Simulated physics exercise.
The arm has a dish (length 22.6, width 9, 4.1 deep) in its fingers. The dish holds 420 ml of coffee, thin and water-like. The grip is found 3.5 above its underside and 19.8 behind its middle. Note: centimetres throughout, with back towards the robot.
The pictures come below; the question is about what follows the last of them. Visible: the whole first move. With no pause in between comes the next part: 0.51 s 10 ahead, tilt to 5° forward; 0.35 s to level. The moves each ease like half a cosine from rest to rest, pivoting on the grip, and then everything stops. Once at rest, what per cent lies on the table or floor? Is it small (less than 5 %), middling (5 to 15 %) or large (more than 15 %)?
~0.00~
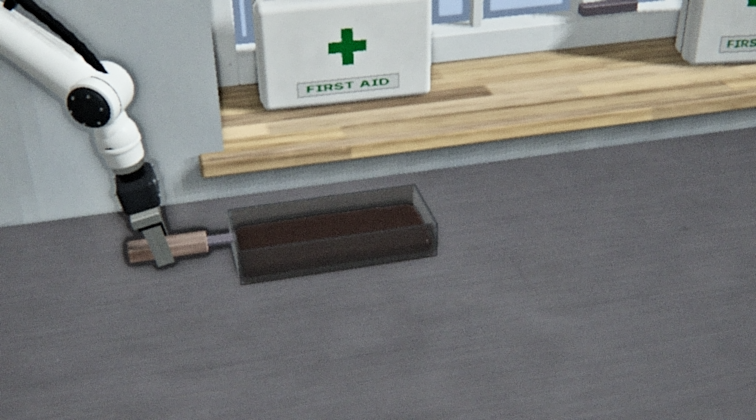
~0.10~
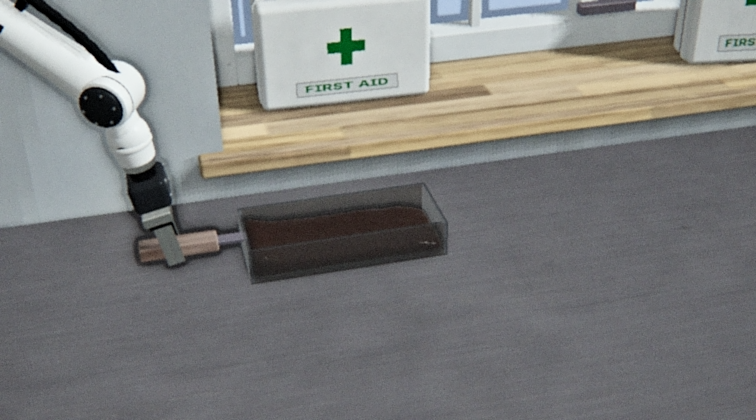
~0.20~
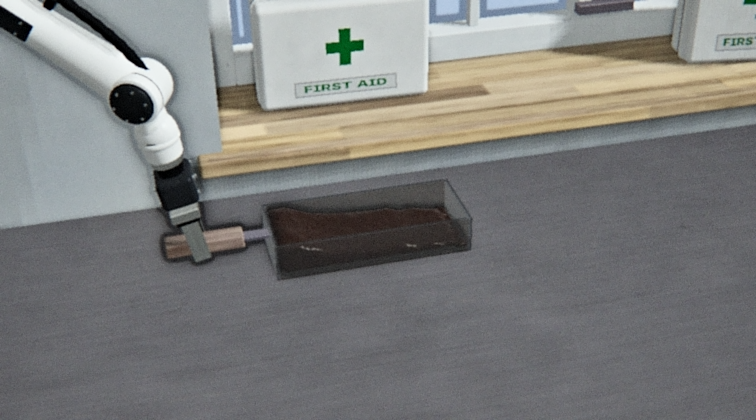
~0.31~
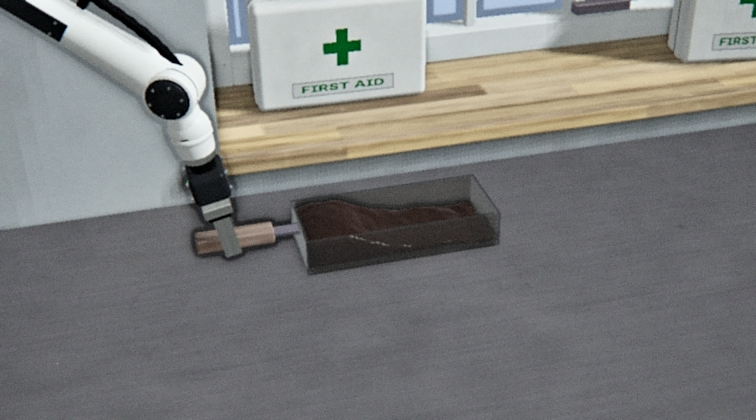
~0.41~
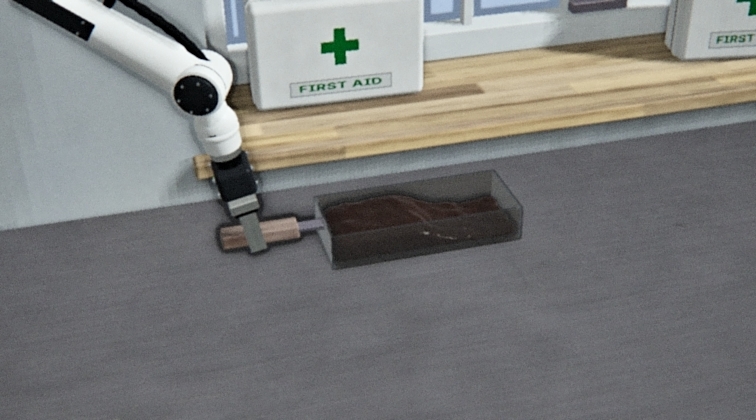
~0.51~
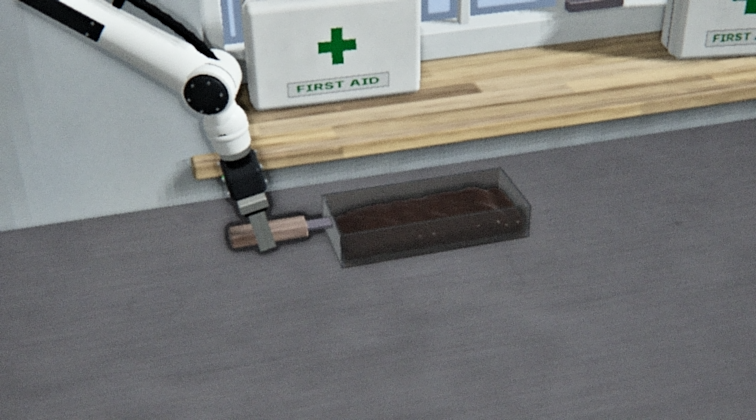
It is small.
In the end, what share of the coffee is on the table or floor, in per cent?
I'd say somewhere near 2 in a hundred.
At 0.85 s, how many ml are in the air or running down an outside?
Reading: Near 5 ml.
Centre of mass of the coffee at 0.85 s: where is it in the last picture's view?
About (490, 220).
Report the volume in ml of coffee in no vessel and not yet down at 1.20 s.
About 0 ml.
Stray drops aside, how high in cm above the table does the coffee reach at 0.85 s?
Roughly 16 centimetres.
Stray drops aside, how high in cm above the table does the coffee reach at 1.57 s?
Max height: Around 18 cm.
After 0.85 s, tilted 4° forward, liquid up to 16 above the table; 410 ml in the dish, 5 ml on the table or floor, 5 ml in the air or running down outside.
After 1.20 s, tilted 2° forward, liquid up to 17 above the table; 410 ml in the dish, 10 ml on the table or floor.
After 1.57 s, level, liquid up to 19 above the table; 410 ml in the dish, 10 ml on the table or floor.
After 2.37 s, level, liquid up to 17 above the table; 410 ml in the dish, 10 ml on the table or floor.
In the end, 410 ml in the dish, 10 ml on the table or floor. That is 2 % on the table or floor.
